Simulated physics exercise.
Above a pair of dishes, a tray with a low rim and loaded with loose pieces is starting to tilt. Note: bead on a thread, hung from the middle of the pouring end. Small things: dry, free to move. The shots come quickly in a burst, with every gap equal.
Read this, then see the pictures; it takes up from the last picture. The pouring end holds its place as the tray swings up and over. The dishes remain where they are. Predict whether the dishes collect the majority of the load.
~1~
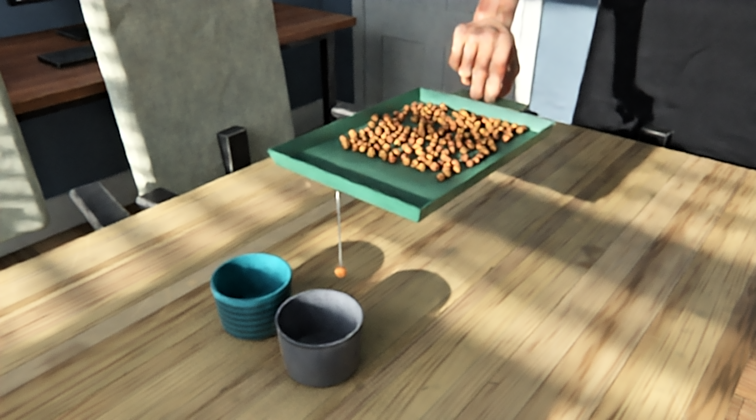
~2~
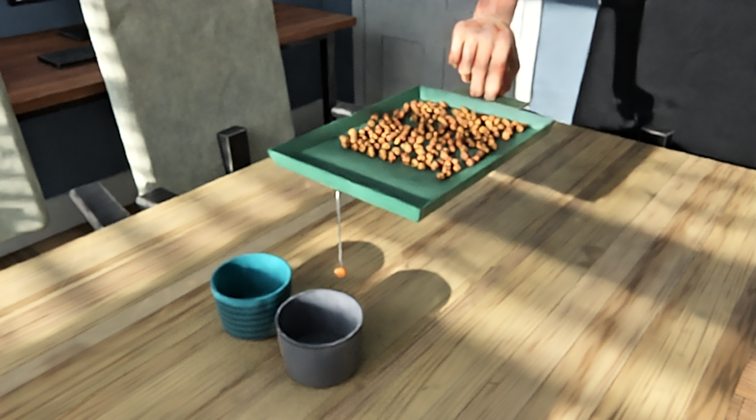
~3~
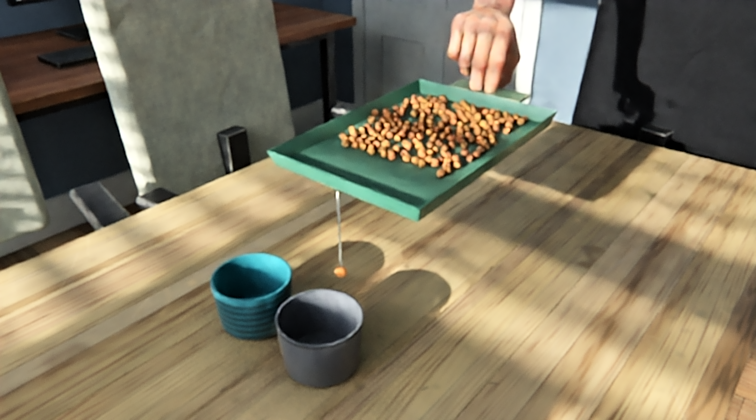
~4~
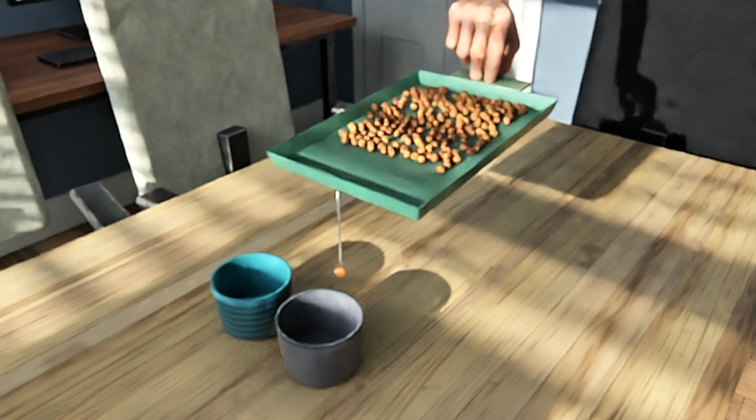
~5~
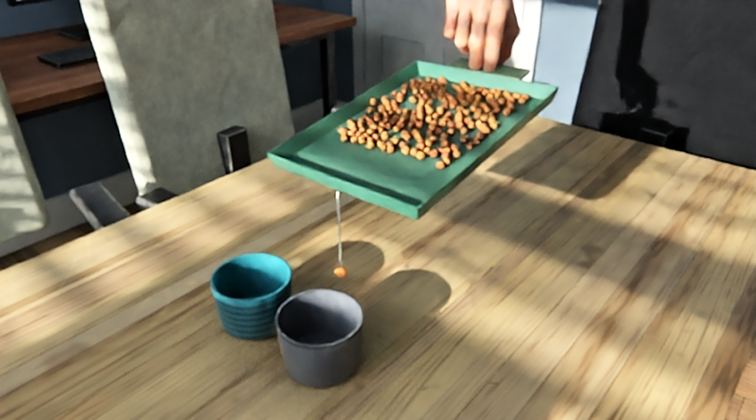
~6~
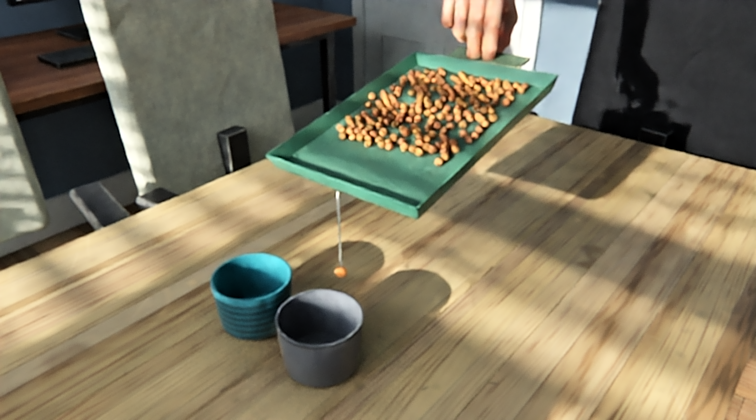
They do collect the majority.
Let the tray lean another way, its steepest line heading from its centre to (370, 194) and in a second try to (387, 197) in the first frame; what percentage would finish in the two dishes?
Well, 40 percent for one and then 20 percent for the other.
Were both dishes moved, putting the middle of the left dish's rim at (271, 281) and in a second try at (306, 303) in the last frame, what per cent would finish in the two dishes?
First try: Roughly 80 per cent; second try: Roughly 40 per cent.
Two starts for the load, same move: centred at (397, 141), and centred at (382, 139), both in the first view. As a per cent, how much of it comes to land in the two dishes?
First about 80, then 90 per cent.
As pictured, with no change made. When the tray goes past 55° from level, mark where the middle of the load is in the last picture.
(320, 162).
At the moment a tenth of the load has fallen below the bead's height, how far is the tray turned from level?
About 85° of tilt.
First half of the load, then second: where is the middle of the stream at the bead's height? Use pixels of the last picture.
Close to (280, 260), then close to (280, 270).
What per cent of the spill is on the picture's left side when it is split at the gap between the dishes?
Left share: Close to 30 %.
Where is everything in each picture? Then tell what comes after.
Corners of the pouring end at (275, 149) and (418, 205), level; middle of the load at (436, 136), cereal balls; left dish at (223, 312); right dish at (290, 357); bead on its thread at (341, 272), in the first picture.
Corners of the pouring end at (275, 150) and (418, 205), level; middle of the load at (436, 135), in the second picture.
Corners of the pouring end at (275, 150) and (418, 205), tipped barely, lowest at the left corner; middle of the load at (436, 130), in the third picture.
Corners of the pouring end at (274, 151) and (417, 204), tipped a little, lowest at the left corner; middle of the load at (436, 123), in the fourth picture.
Corners of the pouring end at (273, 152) and (416, 204), tipped a little, lowest at the left corner; middle of the load at (436, 117), in the fifth picture.
Corners of the pouring end at (273, 154) and (415, 204), tipped a little, lowest at the left corner; middle of the load at (434, 110); left dish at (223, 312); right dish at (290, 357), in the sixth picture.
Soon after the last picture, tray tipped steeply; nearly all on the tray; a stray few in the right dish; a stray few in the left dish; a stray few outside both; a stray few in the air.
A little later, tray tipped right over; about half on the tray; a small part in the right dish; about a quarter in the left dish; a small part outside both; about a quarter in the air.
Later still, tray tipped past a quarter turn; about a quarter in the right dish; about two thirds in the left dish; about a quarter outside both.
At rest, tray tipped past a quarter turn; about a quarter in the right dish; about two thirds in the left dish; about a quarter outside both.
